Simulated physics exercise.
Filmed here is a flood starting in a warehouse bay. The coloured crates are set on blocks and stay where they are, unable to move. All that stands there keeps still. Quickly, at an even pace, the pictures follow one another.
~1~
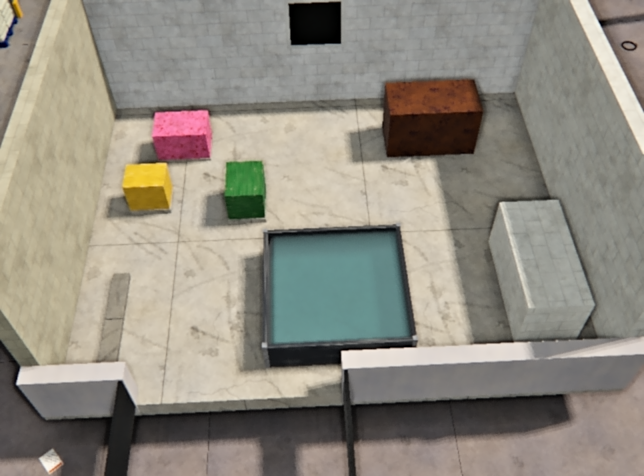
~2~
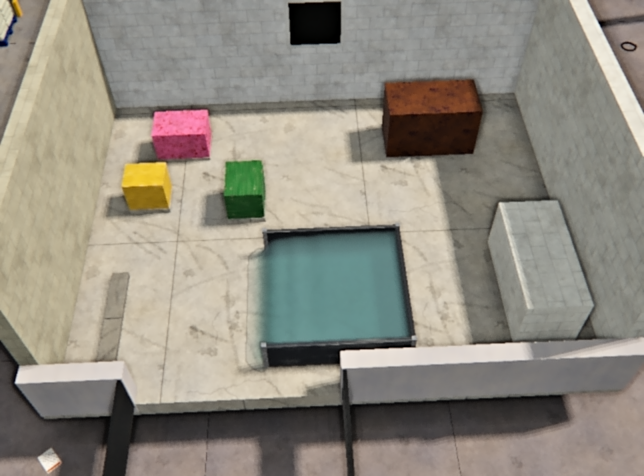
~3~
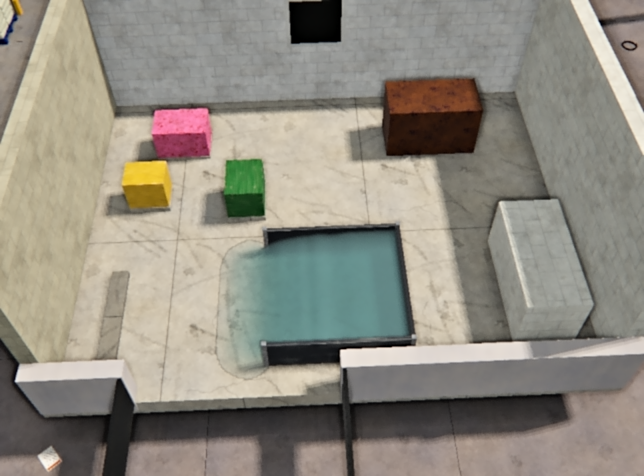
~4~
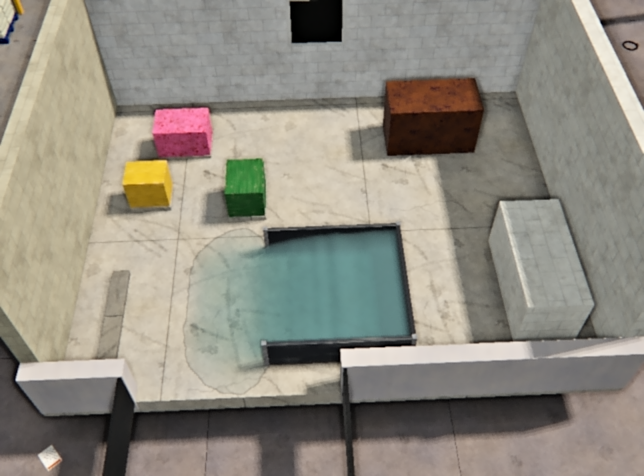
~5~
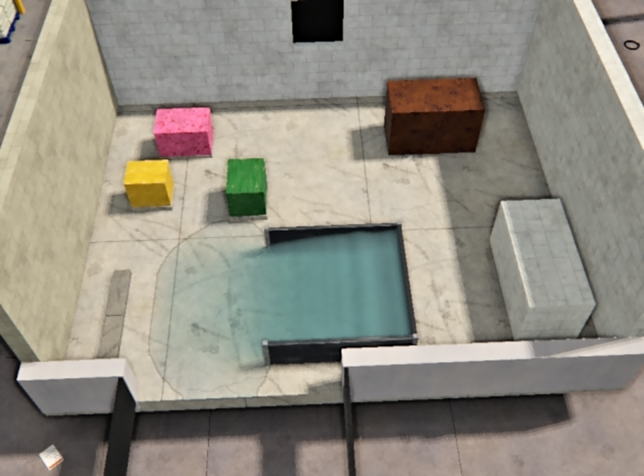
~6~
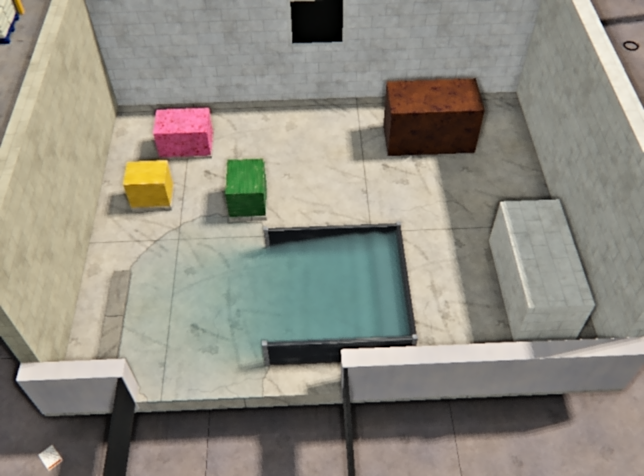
At first, teal water sits level in a dark-rimmed open tank on a pale floor, with pink, yellow and green blocks nearby. Then the tank's left side opens and water pours out leftward, spreading in a widening, rounded sheet across the floor while the blocks stay still.
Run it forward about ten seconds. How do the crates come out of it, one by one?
One by one: The yellow crate comes out wet; the pink crate comes out wet; the green crate comes out wet.
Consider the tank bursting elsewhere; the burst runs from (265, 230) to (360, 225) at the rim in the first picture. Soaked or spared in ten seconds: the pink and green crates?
The pink crate is reached; the green crate is reached.
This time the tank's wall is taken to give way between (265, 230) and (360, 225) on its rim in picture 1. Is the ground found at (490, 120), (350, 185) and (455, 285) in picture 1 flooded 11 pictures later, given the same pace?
Those three come out moisture-free, soaked and moisture-free, one after another.
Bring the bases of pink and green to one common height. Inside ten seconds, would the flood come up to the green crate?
In that case green gets flooded.
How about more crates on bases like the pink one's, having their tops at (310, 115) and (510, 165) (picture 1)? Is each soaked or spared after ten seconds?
One after the other: Is flooded, stays untouched.
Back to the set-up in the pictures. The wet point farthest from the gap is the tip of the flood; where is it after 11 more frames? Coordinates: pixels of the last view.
My guess would be about (109, 157).
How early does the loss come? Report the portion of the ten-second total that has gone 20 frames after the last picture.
Near 35 in a hundred, I reckon.
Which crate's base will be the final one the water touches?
I say the pink crate.
A moment on, water covers 25 % of the floor; the yellow crate water round its plinth, the pink crate not reached, the green crate water round its plinth.
Next, water covers 30 % of the floor; the yellow crate water round its plinth, the pink crate water round its plinth, the green crate water round its plinth.
Then, water covers 35 % of the floor; the yellow crate water round its plinth, the pink crate water round its plinth, the green crate water round its plinth.
Later, water covers 50 % of the floor; the yellow crate water round its plinth, the pink crate water round its plinth, the green crate water round its plinth.
In the end, water covers 80 % of the floor; the yellow crate was topped, the pink crate was topped, the green crate was topped.
